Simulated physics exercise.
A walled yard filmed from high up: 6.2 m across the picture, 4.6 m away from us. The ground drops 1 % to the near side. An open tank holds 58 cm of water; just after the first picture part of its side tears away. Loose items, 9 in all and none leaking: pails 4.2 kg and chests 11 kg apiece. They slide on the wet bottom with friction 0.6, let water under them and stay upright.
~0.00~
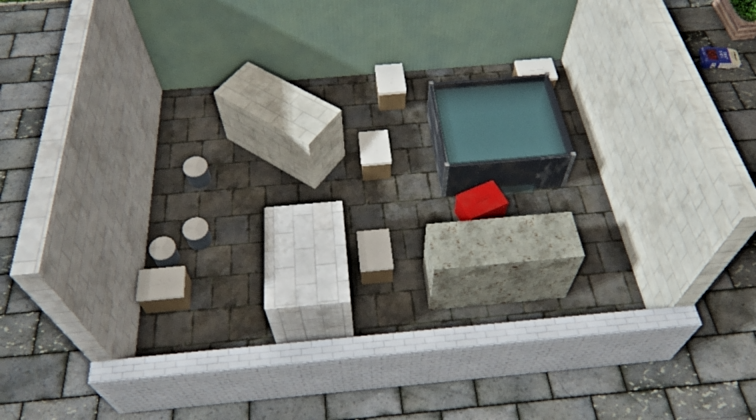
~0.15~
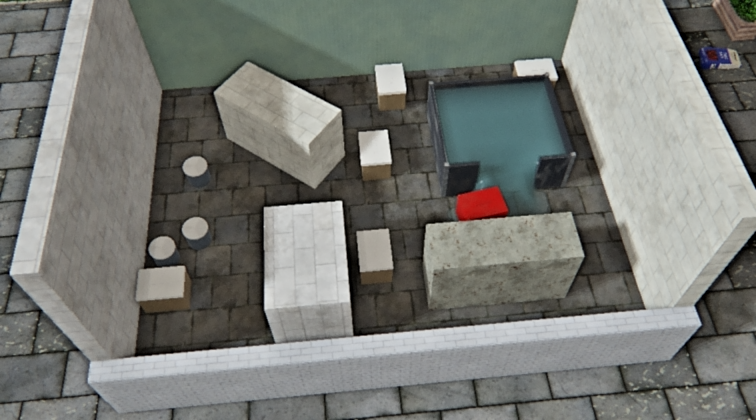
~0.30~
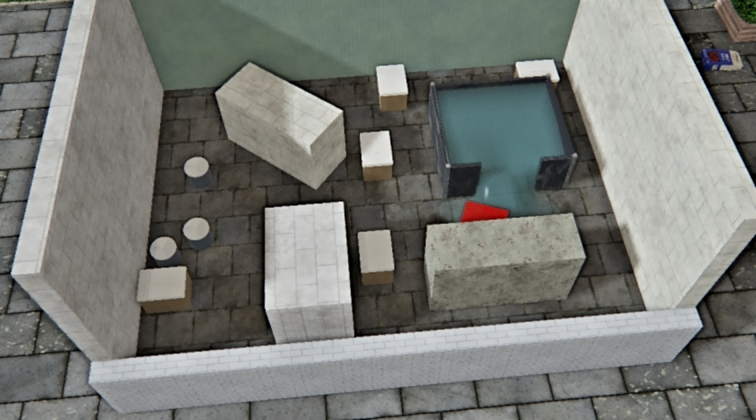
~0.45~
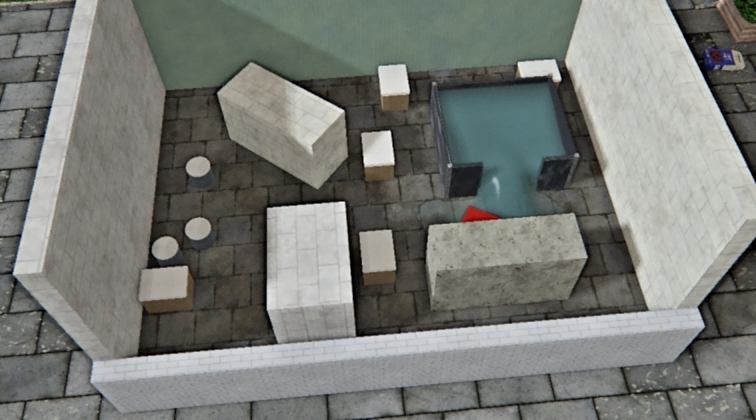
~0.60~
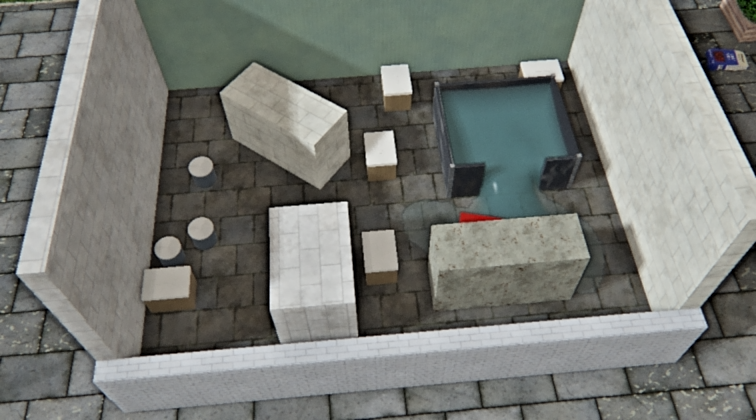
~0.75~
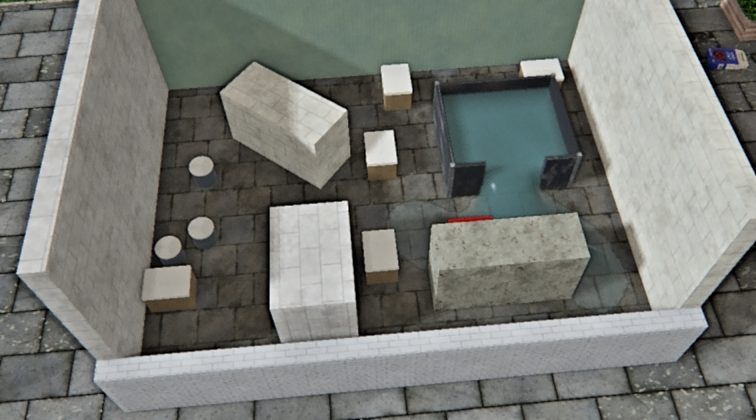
Water poured out through a gap in the front of a dark tank and spread across the paved yard, pushing a red box slowly behind a stone block while everything else stayed put.
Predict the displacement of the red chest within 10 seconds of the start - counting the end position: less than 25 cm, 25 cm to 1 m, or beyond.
Red chest gets carried off.
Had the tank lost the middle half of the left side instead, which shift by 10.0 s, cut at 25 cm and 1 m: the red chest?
In that case the red chest holds its place.
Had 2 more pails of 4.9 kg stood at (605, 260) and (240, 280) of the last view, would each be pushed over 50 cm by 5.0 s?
In that order: Past it, less.
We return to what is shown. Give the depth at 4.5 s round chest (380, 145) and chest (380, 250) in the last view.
About 3 and 13 cm.
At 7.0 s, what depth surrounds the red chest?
About 5 cm.
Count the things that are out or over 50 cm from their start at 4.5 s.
By then 2.
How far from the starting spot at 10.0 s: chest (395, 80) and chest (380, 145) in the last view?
In turn: 80 cm, 120 cm.
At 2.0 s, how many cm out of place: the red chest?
About 200 cm.
After 2.0 s the red chest is near (345, 176), 1.9 m from its start, aground; 1 afloat.
After 4.5 s the red chest is near (351, 164), 1.9 m from its start, afloat; 3 afloat.
After 7.0 s the red chest is near (374, 123), 2.0 m from its start, aground; 4 afloat.
After 10.0 s the red chest is near (364, 100), 2.4 m from its start, afloat; 8 afloat.
